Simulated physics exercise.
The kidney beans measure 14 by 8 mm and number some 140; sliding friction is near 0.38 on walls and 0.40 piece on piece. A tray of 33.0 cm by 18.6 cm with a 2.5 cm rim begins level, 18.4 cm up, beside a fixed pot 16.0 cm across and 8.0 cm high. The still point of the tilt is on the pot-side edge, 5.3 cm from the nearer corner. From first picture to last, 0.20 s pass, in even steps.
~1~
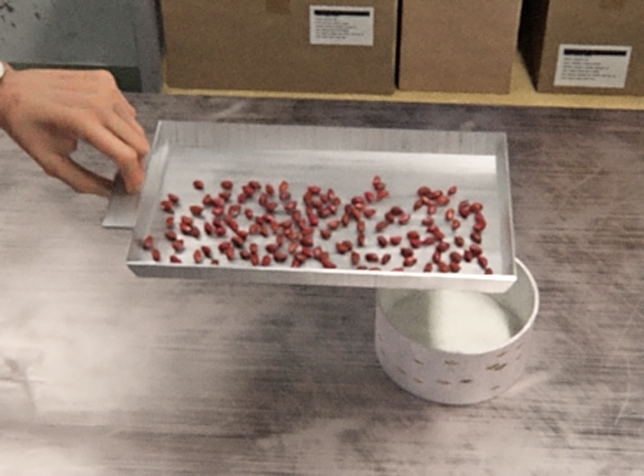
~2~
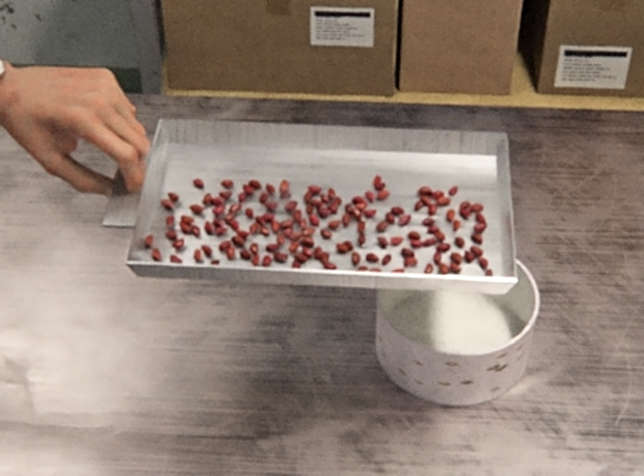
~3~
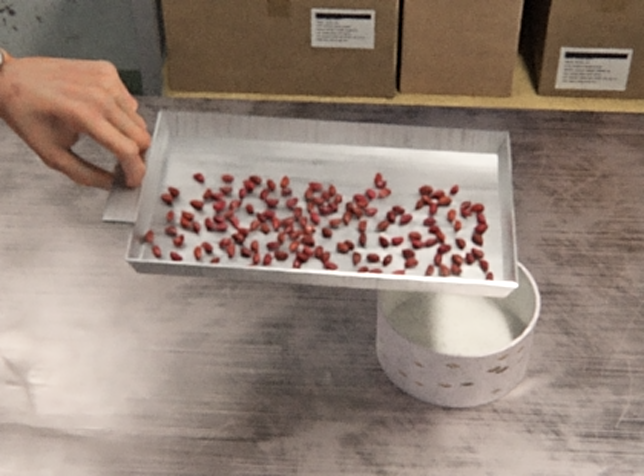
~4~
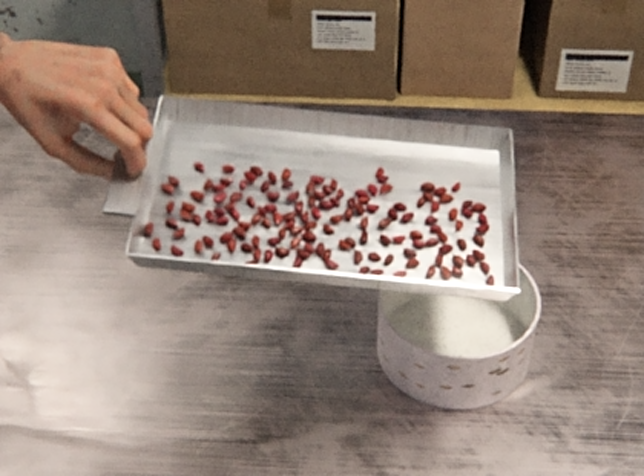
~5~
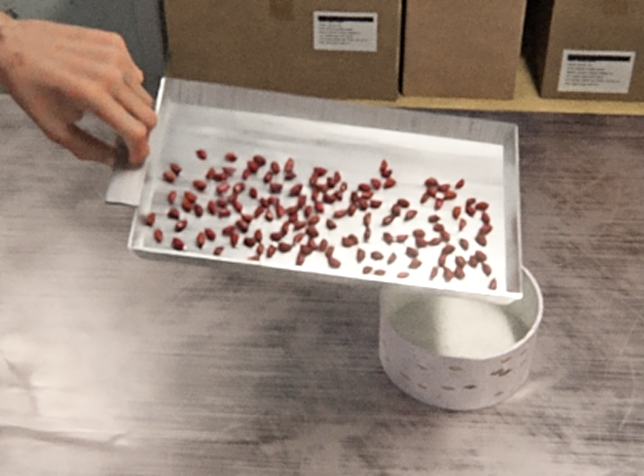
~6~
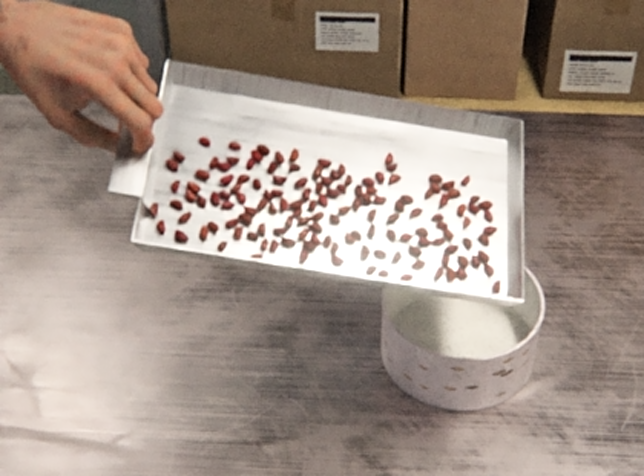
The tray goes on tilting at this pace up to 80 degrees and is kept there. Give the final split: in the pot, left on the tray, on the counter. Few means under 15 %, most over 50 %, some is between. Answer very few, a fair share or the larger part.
Pot very few, tray very few, counter the larger part.
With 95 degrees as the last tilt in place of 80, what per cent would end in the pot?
In that case some 0 per cent.
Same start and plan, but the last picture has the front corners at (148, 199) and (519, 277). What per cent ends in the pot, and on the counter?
Pot 5, counter 65.
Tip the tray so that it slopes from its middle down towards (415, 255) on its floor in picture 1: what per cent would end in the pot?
About 0 per cent.
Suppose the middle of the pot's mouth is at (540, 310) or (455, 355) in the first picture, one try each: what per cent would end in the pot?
Some 5 and 75 per cent.
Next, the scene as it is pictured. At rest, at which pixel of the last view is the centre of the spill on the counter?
Near (551, 461).
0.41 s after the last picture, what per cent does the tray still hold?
About 100 per cent.
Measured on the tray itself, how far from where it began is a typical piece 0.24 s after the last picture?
Some 4 cm.
Then, 0.24 s after the last picture, tilt 49 degrees; the tray holds 100 %, the pot 0 %.
Then, 0.41 s after the last picture, tilt 71 degrees; the tray holds 100 %, the pot 0 %.
Then, 0.69 s after the last picture, tilt 80 degrees; the tray holds 20 %, the pot 0 %.
In the end, pot 0 %, tray 5 %, counter 95 %.
